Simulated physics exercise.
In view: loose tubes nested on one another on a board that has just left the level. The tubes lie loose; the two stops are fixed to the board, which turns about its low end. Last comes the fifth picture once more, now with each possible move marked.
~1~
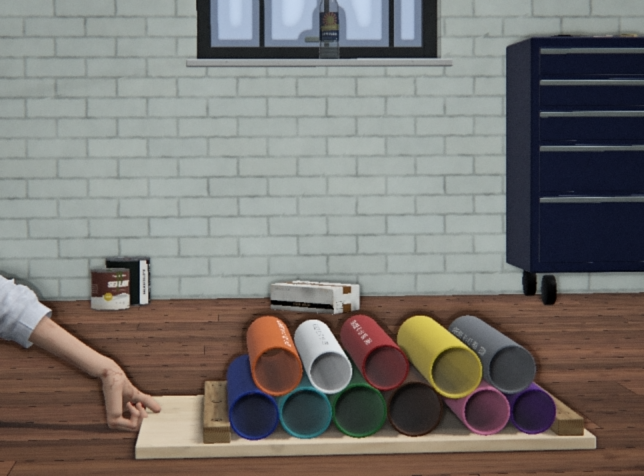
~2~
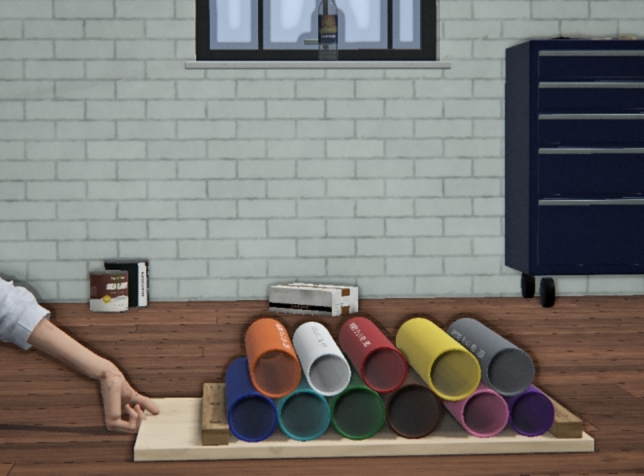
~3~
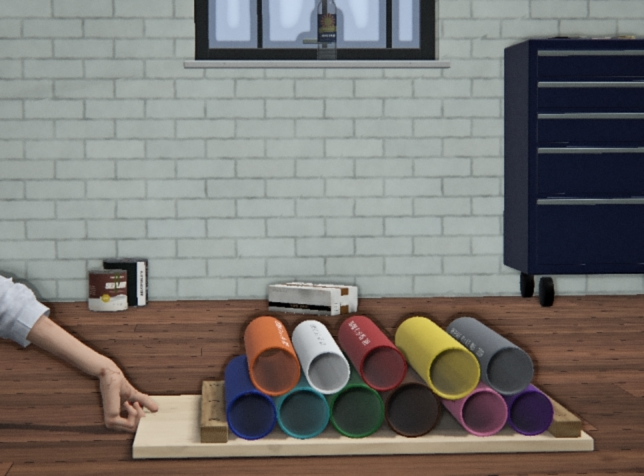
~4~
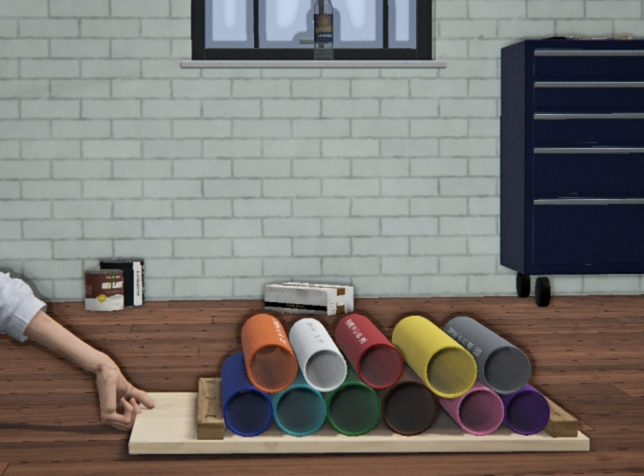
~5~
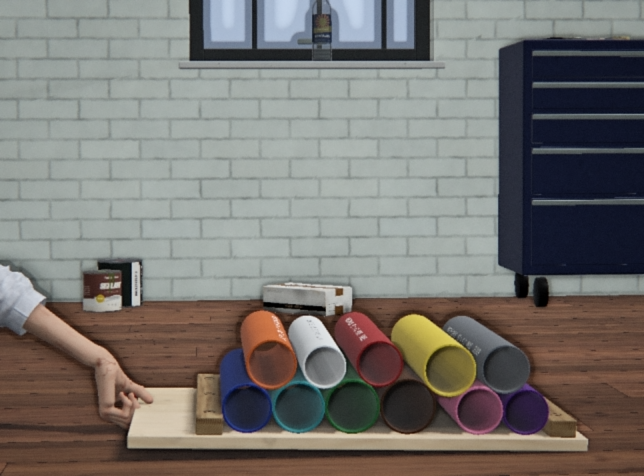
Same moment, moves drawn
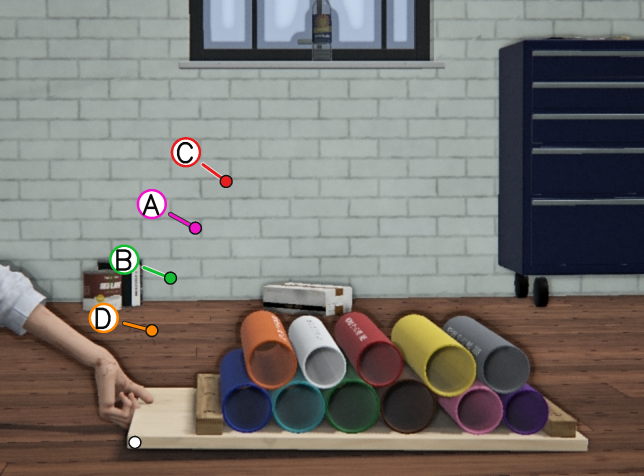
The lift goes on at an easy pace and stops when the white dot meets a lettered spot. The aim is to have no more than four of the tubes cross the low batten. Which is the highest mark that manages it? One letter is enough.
No higher than A.
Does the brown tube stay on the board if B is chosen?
The brown tube: Yes.
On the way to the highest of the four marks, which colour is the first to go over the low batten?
The grey one.
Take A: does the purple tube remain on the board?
Yes.
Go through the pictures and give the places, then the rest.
In the first frame, turquoise tube (306, 413); green tube (359, 411); brown tube (415, 409).
In the second frame, brown tube (413, 411); pink tube (484, 414).
In the third frame, board (352, 413); blue tube (251, 415); turquoise tube (303, 413); red tube (383, 368).
In the fourth frame, board (348, 411); blue tube (248, 412); turquoise tube (300, 411).
In the fifth frame, board (347, 409); blue tube (247, 408); turquoise tube (299, 407).
On the marked copy, A at (195, 228); B at (171, 278); C at (226, 181); D at (152, 331); the white dot at (135, 442).
Following A. Soon after the start, board at 17°.
Later, board at 30°.
In the end, board at 30°, two over the low batten (yellow, grey).
As for the rest, B two over the low batten (yellow, grey); C five over the low batten; D one over the low batten (grey).
